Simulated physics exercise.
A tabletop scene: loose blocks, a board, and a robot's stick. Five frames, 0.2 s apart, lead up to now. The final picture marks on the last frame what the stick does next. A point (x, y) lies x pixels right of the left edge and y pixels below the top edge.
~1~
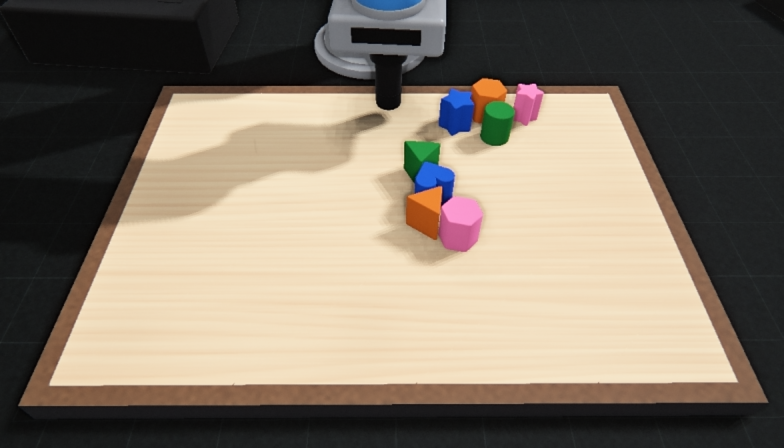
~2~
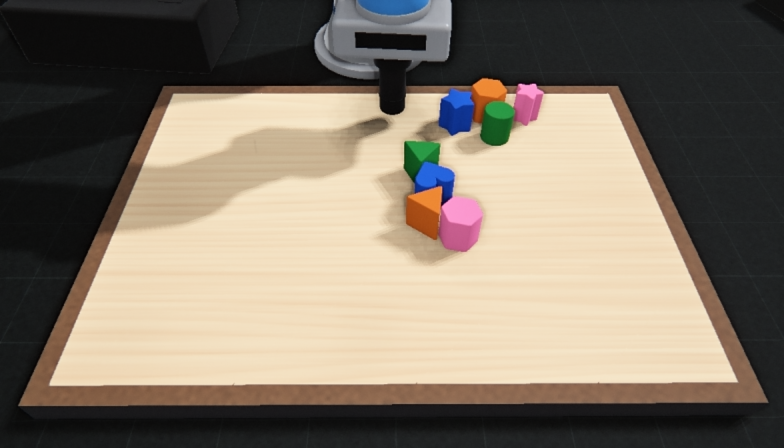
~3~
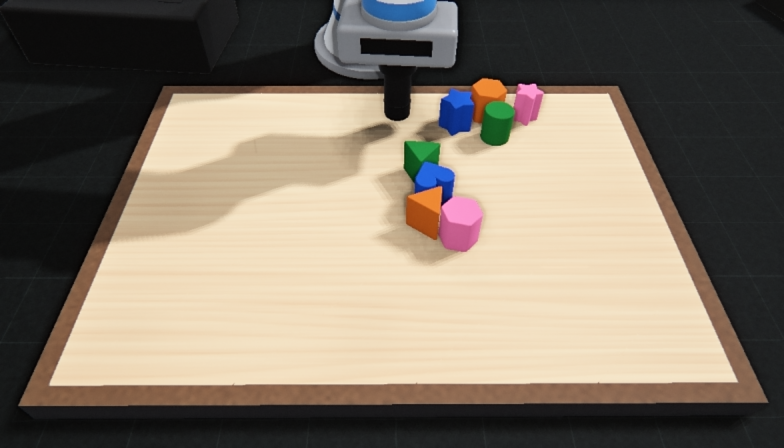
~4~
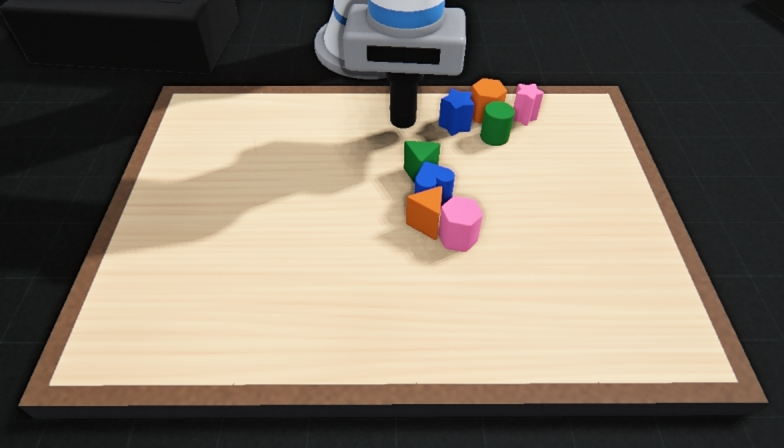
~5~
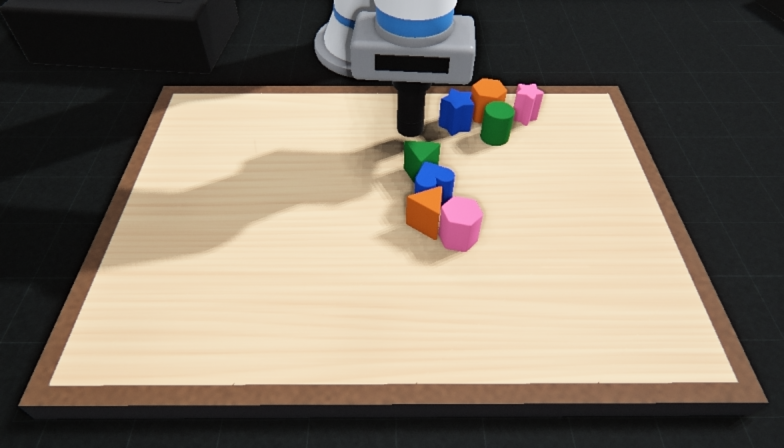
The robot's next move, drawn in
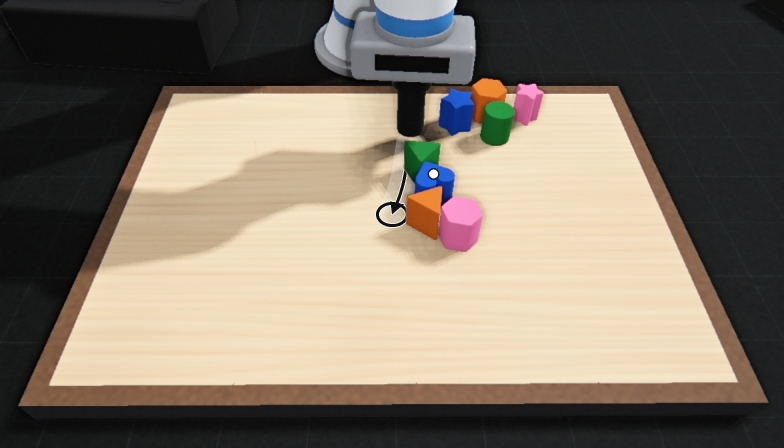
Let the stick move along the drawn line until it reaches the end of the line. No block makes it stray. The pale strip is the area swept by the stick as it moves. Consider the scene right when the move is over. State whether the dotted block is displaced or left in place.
By then it is displaced.
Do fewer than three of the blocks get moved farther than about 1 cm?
My answer is yes.
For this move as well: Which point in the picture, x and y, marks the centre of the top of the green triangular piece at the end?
For the centre of its top, I'd go with (429, 164).
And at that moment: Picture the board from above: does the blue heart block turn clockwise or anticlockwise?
It spins with the clock.
Drawn move, from (410, 142) over (407, 164) and (402, 189) to (392, 214); the dot is on the blue heart block.
One third of the way, stick at (407, 153); green triangular piece at (421, 152), turned 25° anticlockwise; blue heart block at (438, 177).
Two thirds of the way, stick at (402, 177); green triangular piece at (429, 164), turned 85° anticlockwise; blue heart block at (448, 180), turned 45° clockwise.
At the end, stick at (392, 203); green triangular piece at (429, 164), turned 85° anticlockwise; orange triangular piece still; blue heart block at (448, 180), turned 45° clockwise.
